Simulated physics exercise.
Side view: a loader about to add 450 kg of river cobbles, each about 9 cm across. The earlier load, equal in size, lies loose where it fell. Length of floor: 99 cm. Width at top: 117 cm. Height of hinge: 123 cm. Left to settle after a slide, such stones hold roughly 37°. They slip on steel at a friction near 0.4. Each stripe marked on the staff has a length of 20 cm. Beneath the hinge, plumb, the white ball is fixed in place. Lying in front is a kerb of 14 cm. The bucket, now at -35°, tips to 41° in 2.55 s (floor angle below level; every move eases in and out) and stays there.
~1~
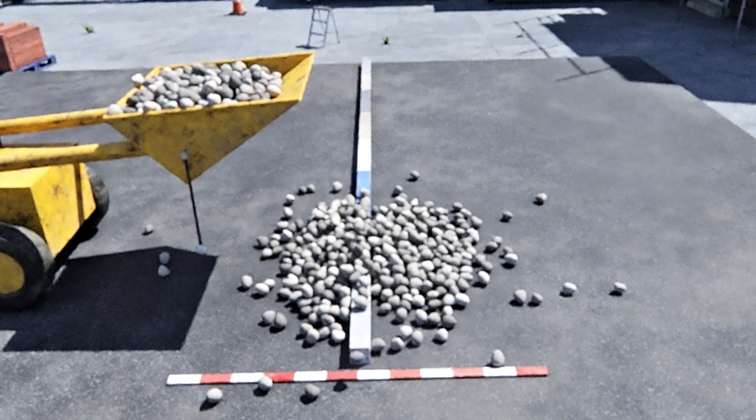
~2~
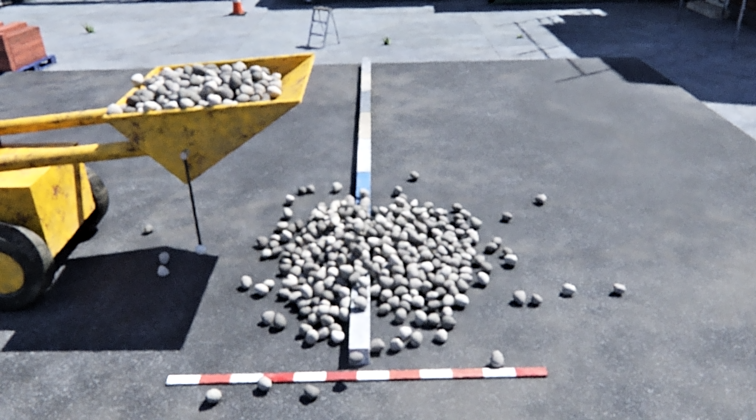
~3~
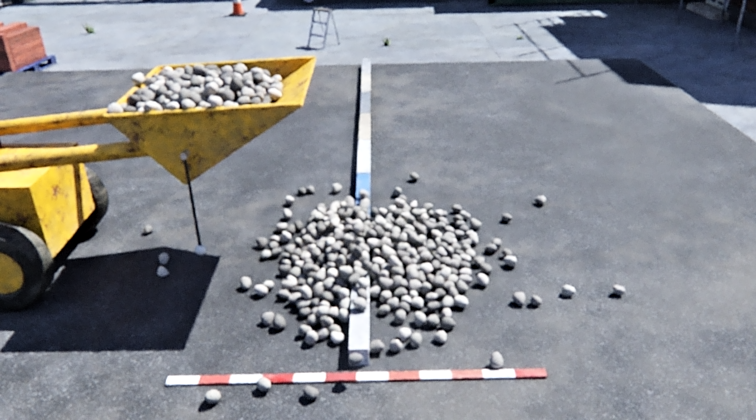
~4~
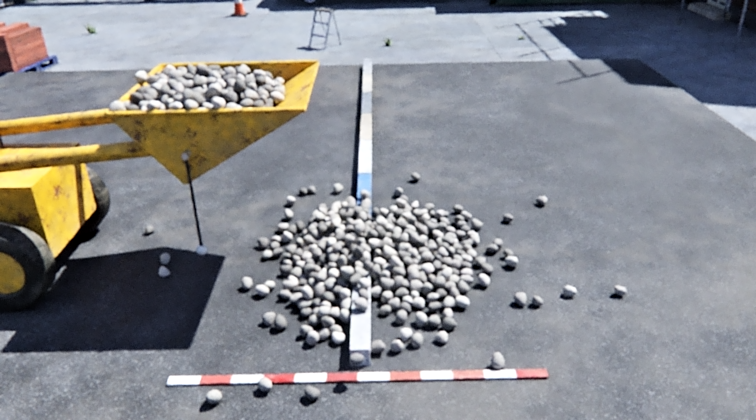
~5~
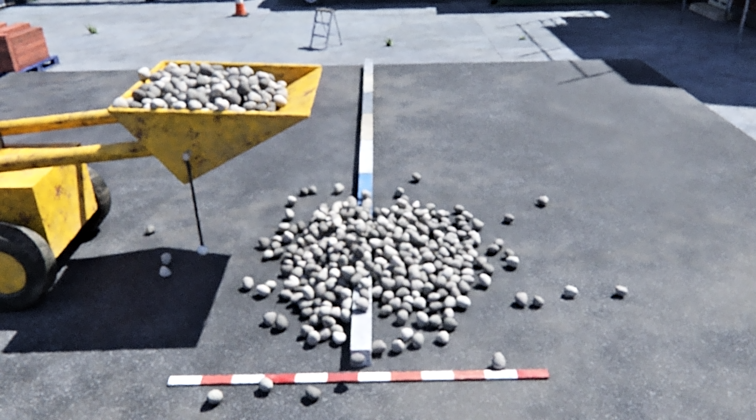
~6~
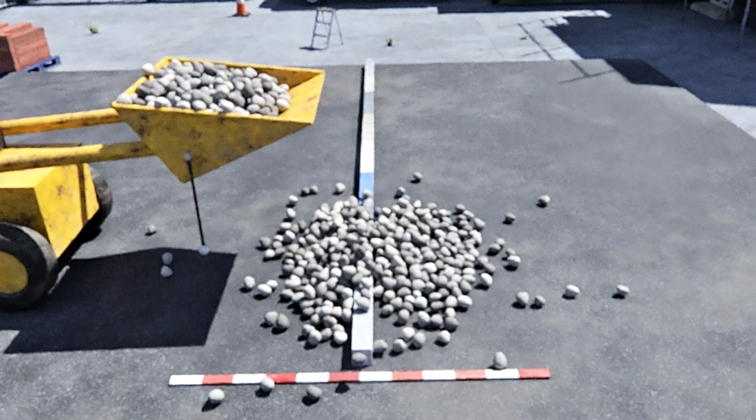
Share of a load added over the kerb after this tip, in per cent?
Some 19 %.
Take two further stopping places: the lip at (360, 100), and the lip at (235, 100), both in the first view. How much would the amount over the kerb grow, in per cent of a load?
About 85 and 0 per cent.
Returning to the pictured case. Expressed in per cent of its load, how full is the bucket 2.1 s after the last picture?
Close to 10 in a hundred.
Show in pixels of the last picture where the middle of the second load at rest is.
They settle centred around (328, 242).
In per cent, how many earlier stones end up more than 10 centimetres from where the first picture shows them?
15 %.
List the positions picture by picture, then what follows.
In the first picture, lip at (299, 100), floor tilted -35°, highest stones at (220, 73). The earlier load is highest near (357, 230), 25 cm above ground level, 53 % on this side of the kerb, 48 % over the kerb.
In the second picture, lip at (300, 101), floor tilted -35°, highest stones at (211, 75).
In the third picture, the bucket is at -33°, its lip at (301, 105); the top of the load is at (195, 76).
In the fourth picture, the bucket is at -31°, its lip at (304, 110); the top of the load is at (190, 76).
In the fifth picture, the bucket is at -28°, its lip at (308, 116); the top of the load is at (176, 76).
In the sixth picture, the bucket is at -24°, its lip at (312, 123); the top of the load is at (174, 74).
Then, 1.3 s after the last picture the floor is at 29°; in per cent of one load, 91 in the bucket, 62 on this side of the kerb, 48 over the kerb; the foremost stones are at (540, 261).
Then, 2.1 s after the last picture the floor is at 41°; in per cent of one load, 9 in the bucket, 132 on this side of the kerb, 59 over the kerb; the foremost stones are at (540, 261).
Then, 2.4 s after the last picture the floor is at 41°; in per cent of one load, 0 in the bucket, 135 on this side of the kerb, 66 over the kerb; the foremost stones are at (540, 261).
Then, 5.1 s after the last picture the floor is at 41°; in per cent of one load, 0 in the bucket, 134 on this side of the kerb, 66 over the kerb; the foremost stones are at (540, 261). Net gain over the kerb, 19.
